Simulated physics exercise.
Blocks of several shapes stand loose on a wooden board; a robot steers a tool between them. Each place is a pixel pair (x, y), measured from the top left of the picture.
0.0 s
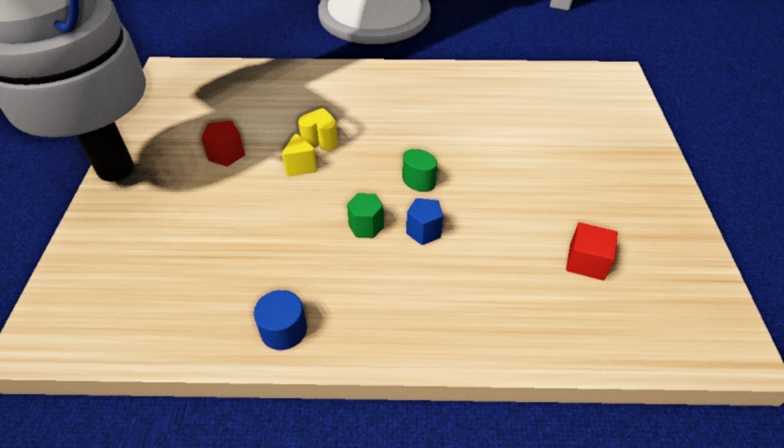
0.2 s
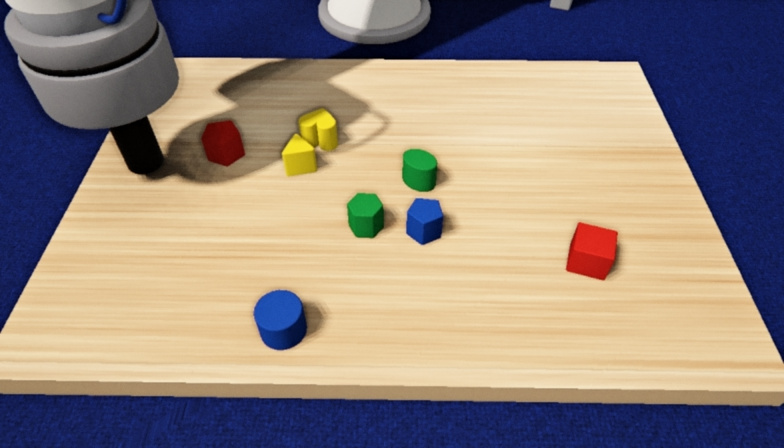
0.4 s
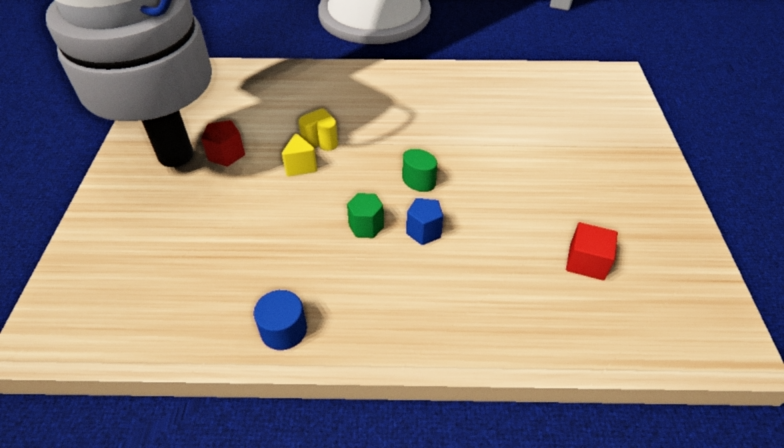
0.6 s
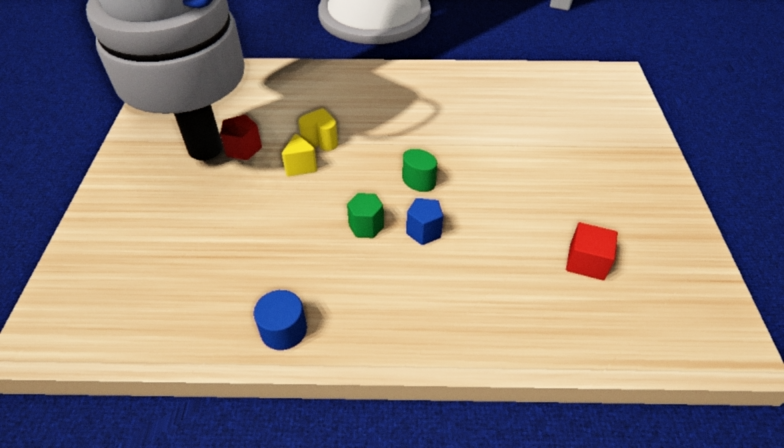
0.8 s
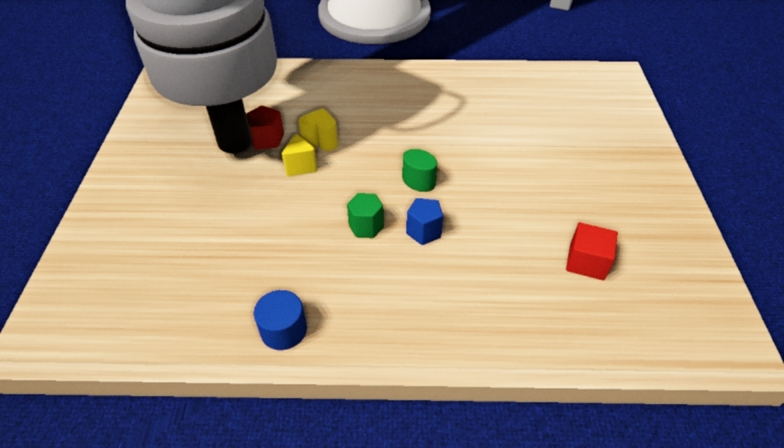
On a wooden board, a robot's black tool moving right and nudging a dark red block toward two yellow blocks.
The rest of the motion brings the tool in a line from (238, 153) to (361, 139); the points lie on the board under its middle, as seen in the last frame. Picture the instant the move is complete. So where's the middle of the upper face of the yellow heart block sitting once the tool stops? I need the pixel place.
At roughly (391, 105).
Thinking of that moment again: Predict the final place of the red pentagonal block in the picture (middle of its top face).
Final place: (291, 103).
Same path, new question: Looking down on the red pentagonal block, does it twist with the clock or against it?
It twists anticlockwise.
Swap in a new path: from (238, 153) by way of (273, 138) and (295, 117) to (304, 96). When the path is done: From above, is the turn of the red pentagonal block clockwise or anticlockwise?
Overhead view: Clockwise.
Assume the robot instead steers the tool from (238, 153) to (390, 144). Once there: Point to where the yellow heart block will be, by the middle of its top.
In the picture, it is at (390, 101).
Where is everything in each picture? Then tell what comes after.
In the first picture, tip of the tool at (117, 171), middles of tops, red pentagonal block at (220, 131), yellow triangular block at (297, 145), yellow heart block at (318, 119), green oval at (420, 158).
In the second picture, tool at (147, 164), nothing pushed.
In the third picture, tool at (177, 157), nothing pushed.
In the fourth picture, tool at (206, 151), red pentagonal block at (237, 125).
In the fifth picture, tool at (235, 144), red pentagonal block at (262, 116), yellow triangular block at (297, 145), yellow heart block at (318, 119), green oval at (420, 158).
The first path, step by step. One third of the way, tool at (279, 139); red pentagonal block at (289, 105), turned 60° anticlockwise.
Two thirds of the way, tool at (320, 135); red pentagonal block at (291, 103), turned 70° anticlockwise; yellow triangular block at (300, 145), turned 20° clockwise; yellow heart block at (353, 113).
At the end, tool at (360, 130); red pentagonal block at (291, 103), turned 70° anticlockwise; yellow triangular block at (300, 145), turned 20° clockwise; yellow heart block at (391, 105), turned 30° anticlockwise; green oval unmoved.
